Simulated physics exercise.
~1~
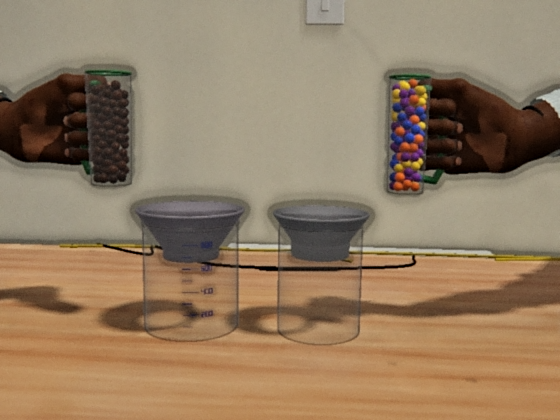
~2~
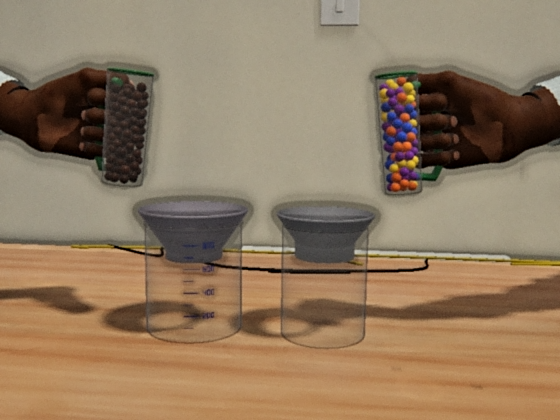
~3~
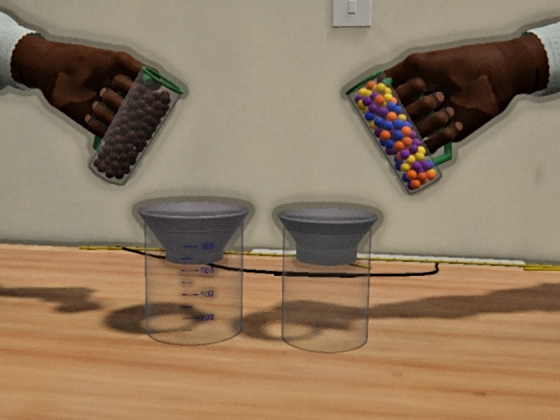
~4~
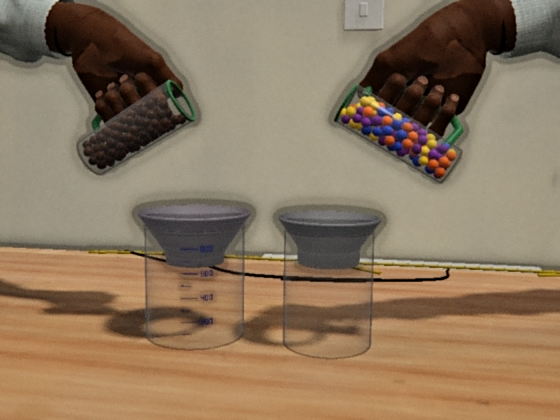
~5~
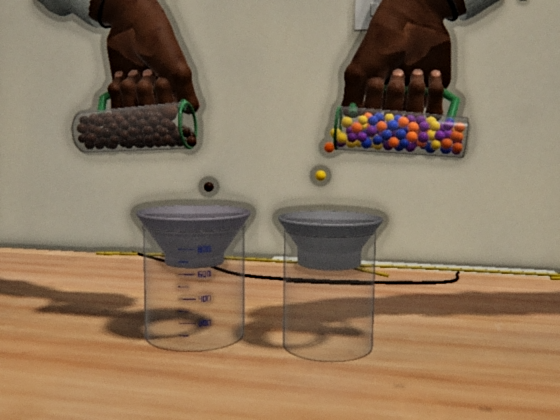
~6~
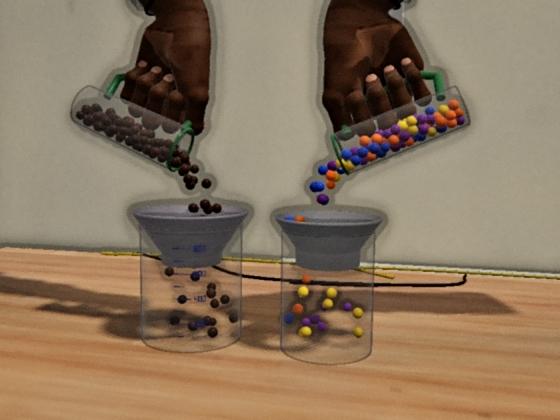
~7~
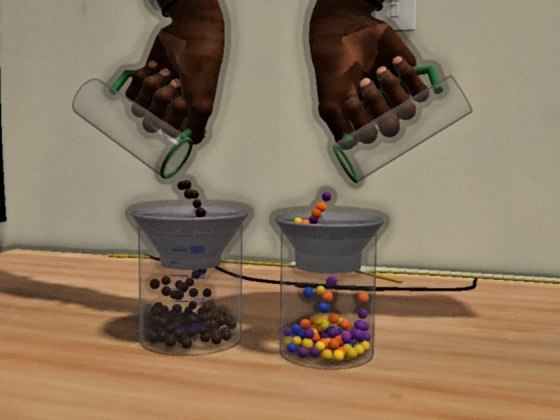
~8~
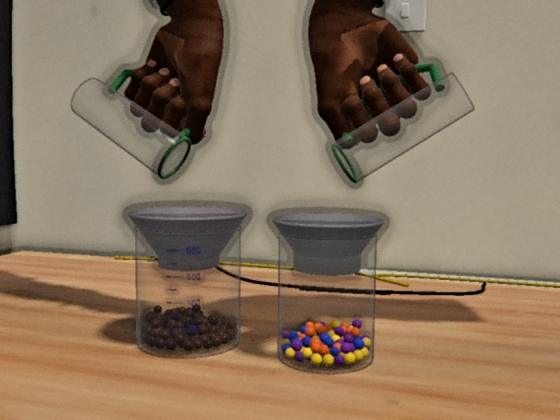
Two hands tipping cups of dark brown and multicoloured balls through funnels into clear jars, both loads running through and settling below.
